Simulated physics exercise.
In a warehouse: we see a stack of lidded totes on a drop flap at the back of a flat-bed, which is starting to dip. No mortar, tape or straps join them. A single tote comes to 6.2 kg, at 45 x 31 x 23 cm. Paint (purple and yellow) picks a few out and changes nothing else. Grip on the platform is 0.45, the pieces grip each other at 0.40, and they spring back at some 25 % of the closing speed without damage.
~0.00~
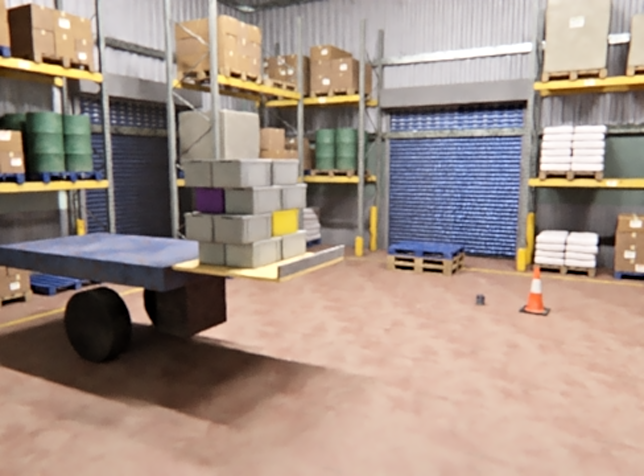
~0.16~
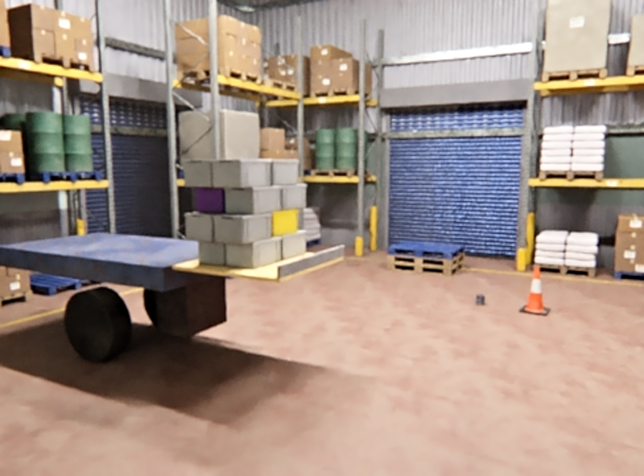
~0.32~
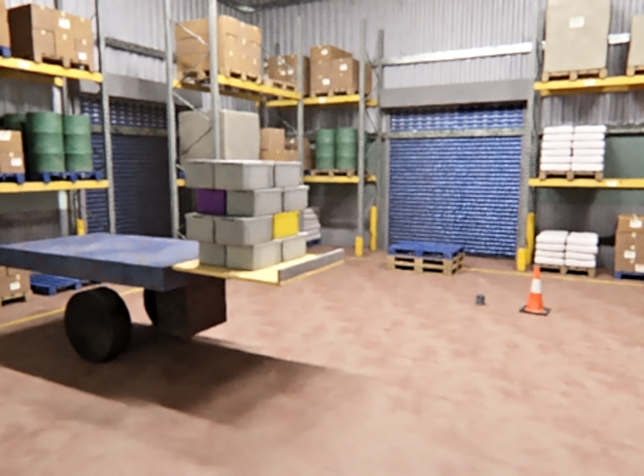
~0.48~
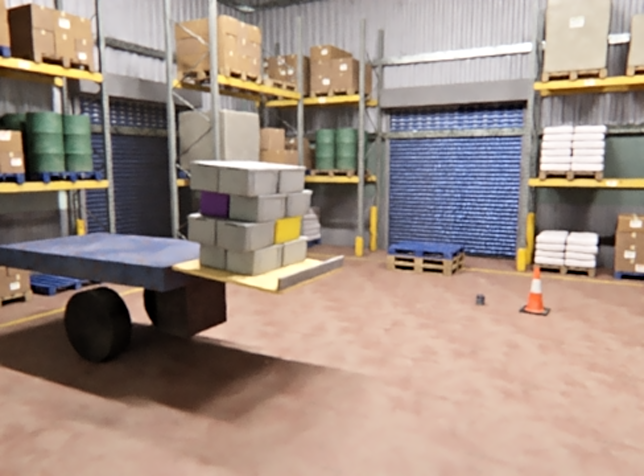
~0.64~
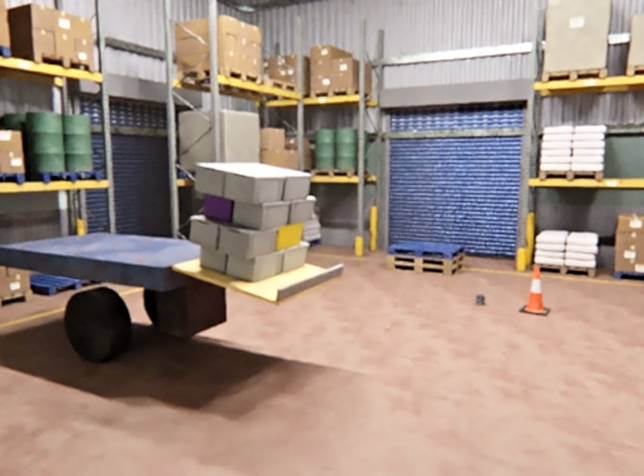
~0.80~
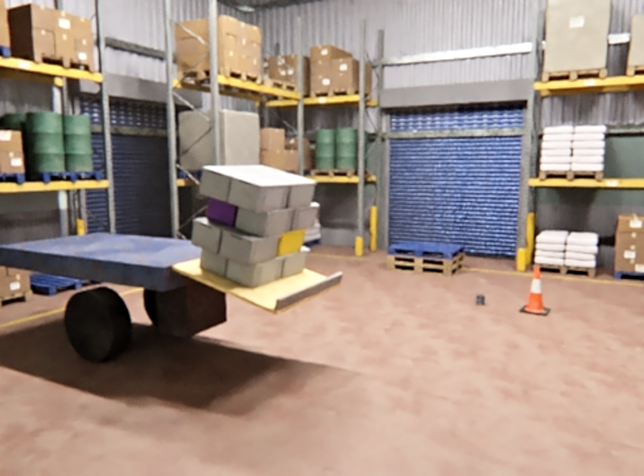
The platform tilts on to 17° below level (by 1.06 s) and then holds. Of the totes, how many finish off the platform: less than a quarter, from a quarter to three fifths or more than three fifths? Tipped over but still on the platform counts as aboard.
It comes to between a quarter and three fifths.
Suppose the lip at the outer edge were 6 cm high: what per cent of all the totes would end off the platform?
In that case 60 per cent.
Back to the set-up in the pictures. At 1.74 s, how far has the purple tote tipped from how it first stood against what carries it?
About 10°.
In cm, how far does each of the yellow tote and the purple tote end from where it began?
Yellow 70, purple 80.
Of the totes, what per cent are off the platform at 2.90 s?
By then 40 per cent.
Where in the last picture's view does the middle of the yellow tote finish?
Around (319, 270).
Around 1.74 s, slope 17°; none of the 16 totes off the platform, 15 disturbed; yellow tote tipped 12°; purple tote tipped 11°.
Around 2.14 s, slope 17°; 2 of the 16 totes off the platform; yellow tote tipped 41°; purple tote tipped 41°.
Around 2.90 s, slope 17°; 6 of the 16 totes off the platform; purple tote on its side; yellow tote on its side.
Finally (3.6 s), slope 17°; 7 of the 16 totes off the platform; purple tote on its side; yellow tote on its side. That is 44 per cent. Seen by the last camera, middles, purple tote near (291, 242), yellow tote near (319, 270).
